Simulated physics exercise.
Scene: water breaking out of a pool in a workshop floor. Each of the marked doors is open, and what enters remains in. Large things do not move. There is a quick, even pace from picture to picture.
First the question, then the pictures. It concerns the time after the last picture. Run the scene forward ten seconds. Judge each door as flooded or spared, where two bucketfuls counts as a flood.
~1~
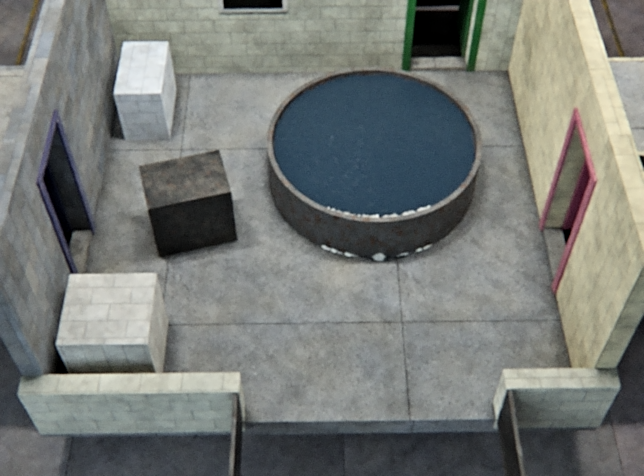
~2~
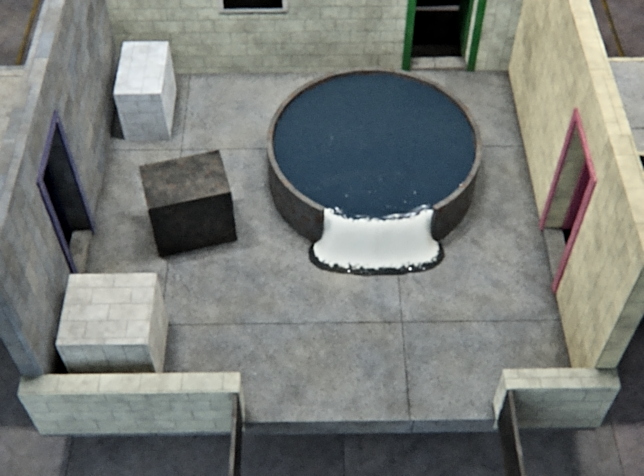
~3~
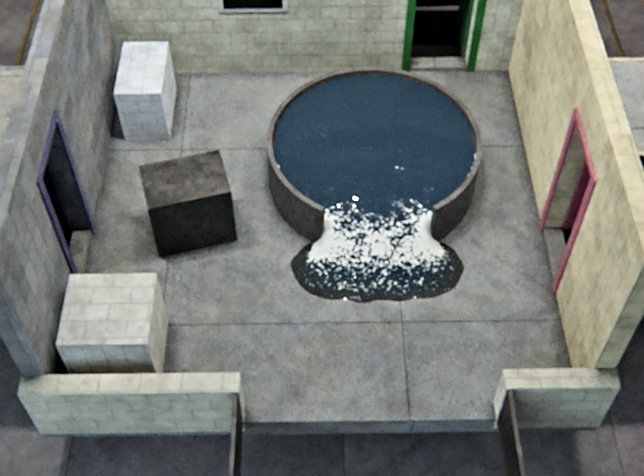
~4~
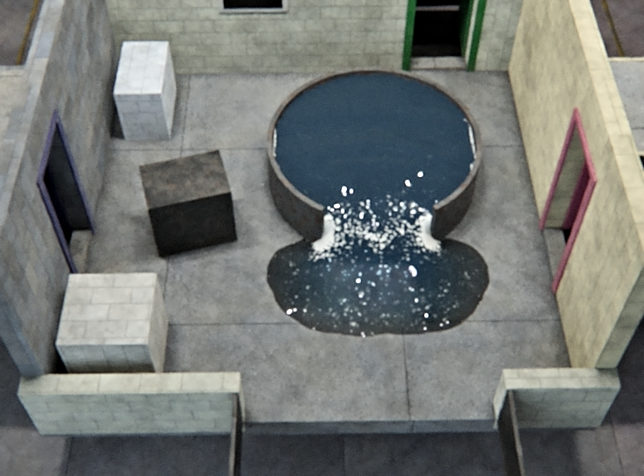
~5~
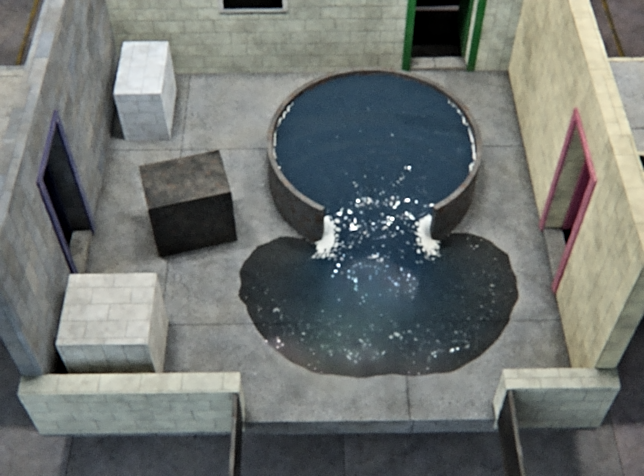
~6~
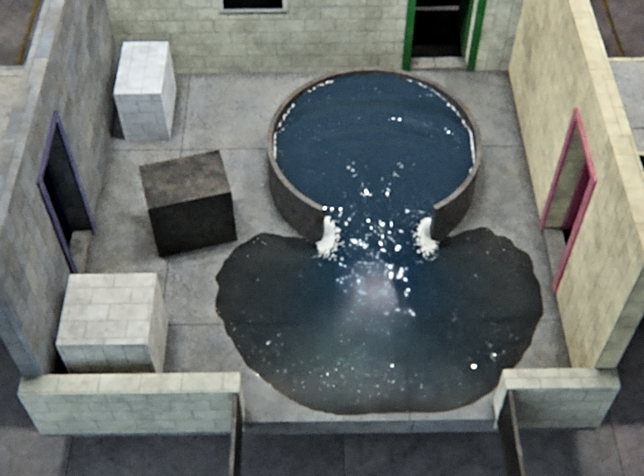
The pink door is spared, the blue door is spared, the green door is spared.
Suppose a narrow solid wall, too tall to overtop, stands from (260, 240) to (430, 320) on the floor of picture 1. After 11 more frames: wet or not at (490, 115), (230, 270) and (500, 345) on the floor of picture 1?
Untouched; untouched; submerged.
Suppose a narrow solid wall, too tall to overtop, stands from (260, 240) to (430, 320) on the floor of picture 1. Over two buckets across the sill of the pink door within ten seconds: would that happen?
The pink door exceeds it.
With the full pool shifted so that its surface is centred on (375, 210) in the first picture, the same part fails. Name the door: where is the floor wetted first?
The door marked pink.
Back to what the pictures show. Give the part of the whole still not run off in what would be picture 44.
It comes to roughly 52 per cent.
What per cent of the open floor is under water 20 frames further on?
Roughly 50 %.
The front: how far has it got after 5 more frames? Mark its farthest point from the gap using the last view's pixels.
Approximate pixel: (139, 404).
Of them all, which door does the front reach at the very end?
That would be the green one.
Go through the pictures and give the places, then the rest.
The first frame shows the pool at (374, 143) is whole and still.
In the second frame, the front is at (317, 247), out from the gap at (378, 242).
In the third frame, the front is at (456, 267), out from the gap at (377, 244).
In the fourth frame, the front is at (285, 300), out from the gap at (377, 245).
In the fifth frame, the front is at (299, 357), out from the gap at (377, 246).
In the sixth frame, the front is at a hidden place, out from the gap at (377, 246).
A moment on, water covers 35 % of the floor; the pink door wet at the sill, nothing in, the blue door not reached, the green door not reached.
Next, water covers 35 % of the floor; the pink door wet at the sill, nothing in, the blue door not reached, the green door not reached.
Then, water covers 50 % of the floor; the pink door wet at the sill, nothing in, the blue door wet at the sill, nothing in, the green door not reached.
Later, water covers 75 % of the floor; the pink door wet at the sill, nothing in, the blue door wet at the sill, nothing in, the green door wet at the sill, nothing in.
In the end, water covers 95 % of the floor; the pink door wet at the sill, nothing in, the blue door wet at the sill, nothing in, the green door under two buckets in.
